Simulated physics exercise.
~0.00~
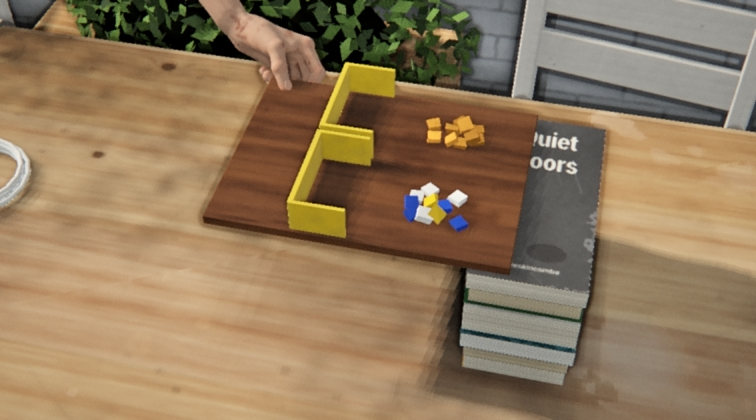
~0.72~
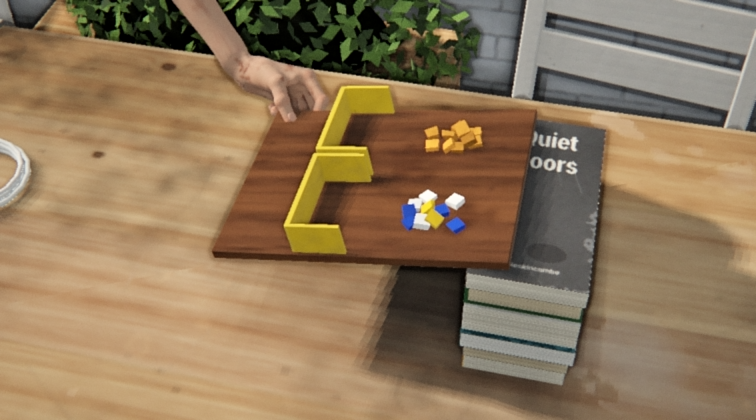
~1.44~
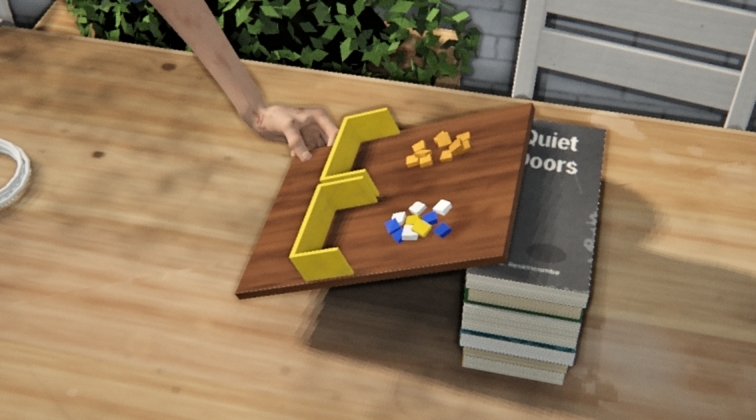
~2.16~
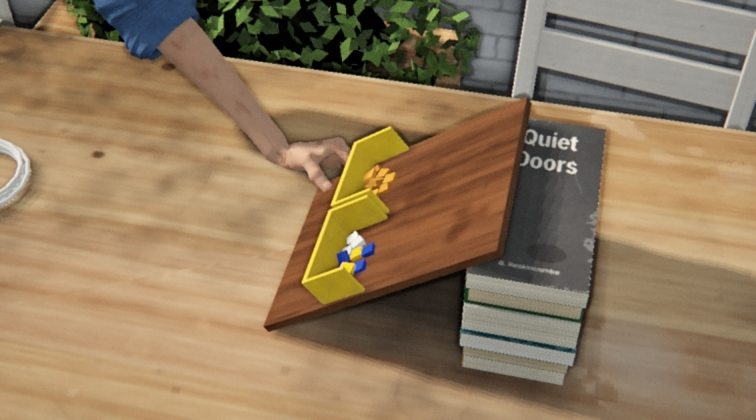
Wooden board propped on books being lowered at its left end by a hand, orange and mixed pieces sliding against yellow bars.
